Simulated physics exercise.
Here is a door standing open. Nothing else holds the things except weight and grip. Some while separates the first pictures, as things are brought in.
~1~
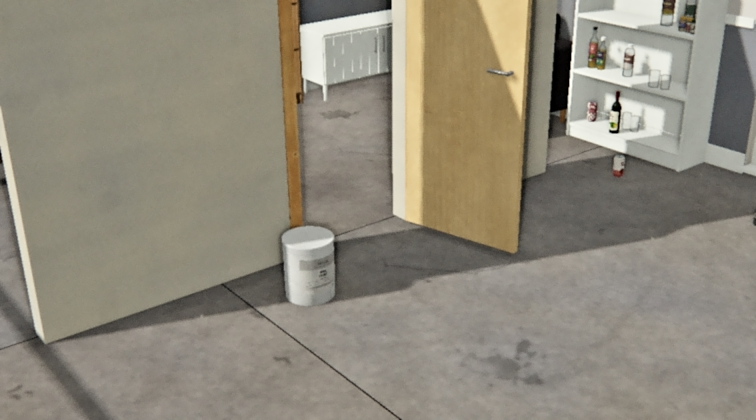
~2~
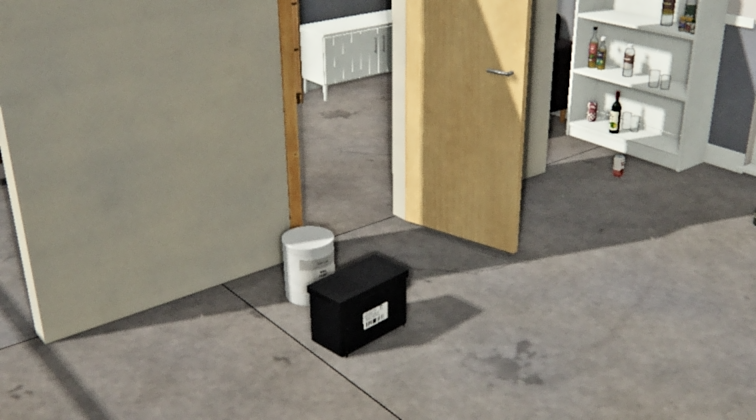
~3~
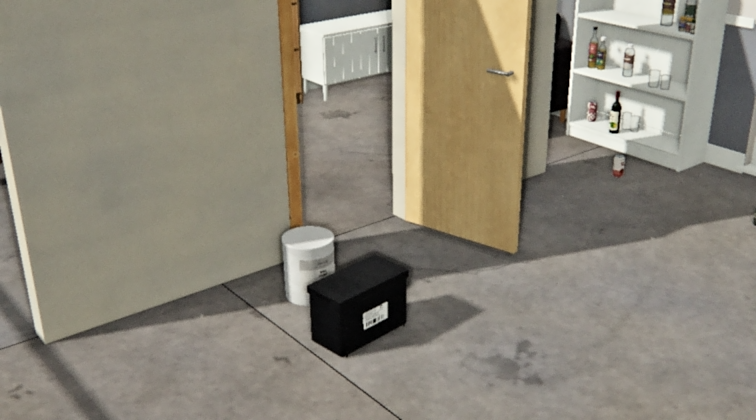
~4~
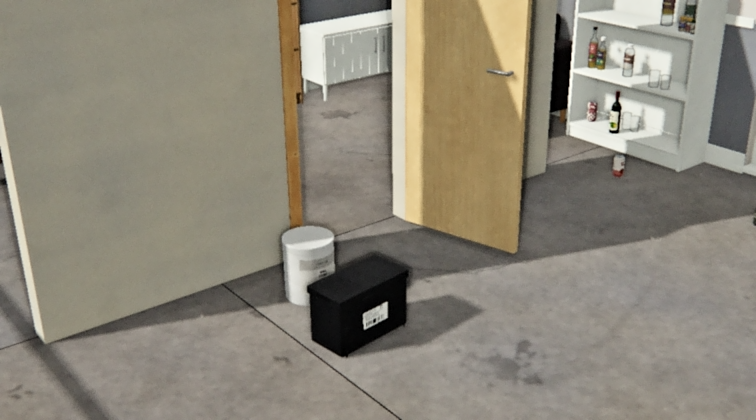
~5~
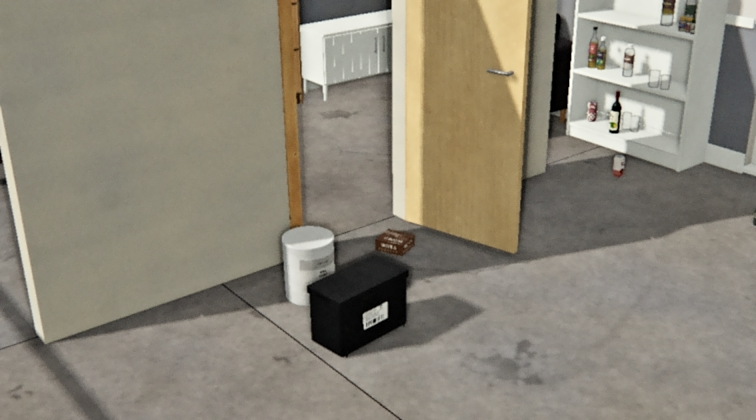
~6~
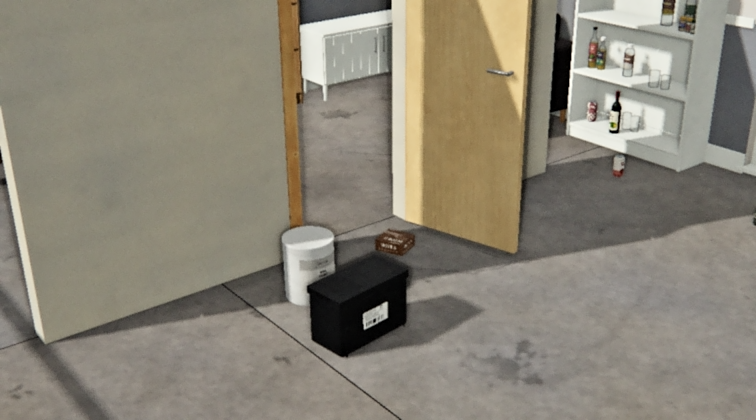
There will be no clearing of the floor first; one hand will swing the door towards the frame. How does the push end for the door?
Most likely it will sit flush in the frame.
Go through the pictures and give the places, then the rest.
Door wide open and still, in the first frame.
Door wide open and still; black tote (359, 305); white pail (309, 266), in the second frame.
Door wide open and still; black tote (359, 305); white pail (309, 266), in the third frame.
Door wide open and still; black tote (359, 305); white pail (309, 266), in the fourth frame.
Door wide open and still; black tote (359, 305); white pail (309, 266), in the fifth frame.
Door wide open and still; brown box (395, 242); black tote (359, 305), in the sixth frame.
Then, 1.10 s after the last picture, door 69° open.
Then, 1.80 s after the last picture, door 36° open; brown box slid about its own width near (372, 243).
Then, 2.30 s after the last picture, door 12° open; brown box slid well along near (347, 235).
At rest, door 0° open; moved from the start, brown box; the other 2 in place. Seen from the same camera at the end, brown box near (337, 230).
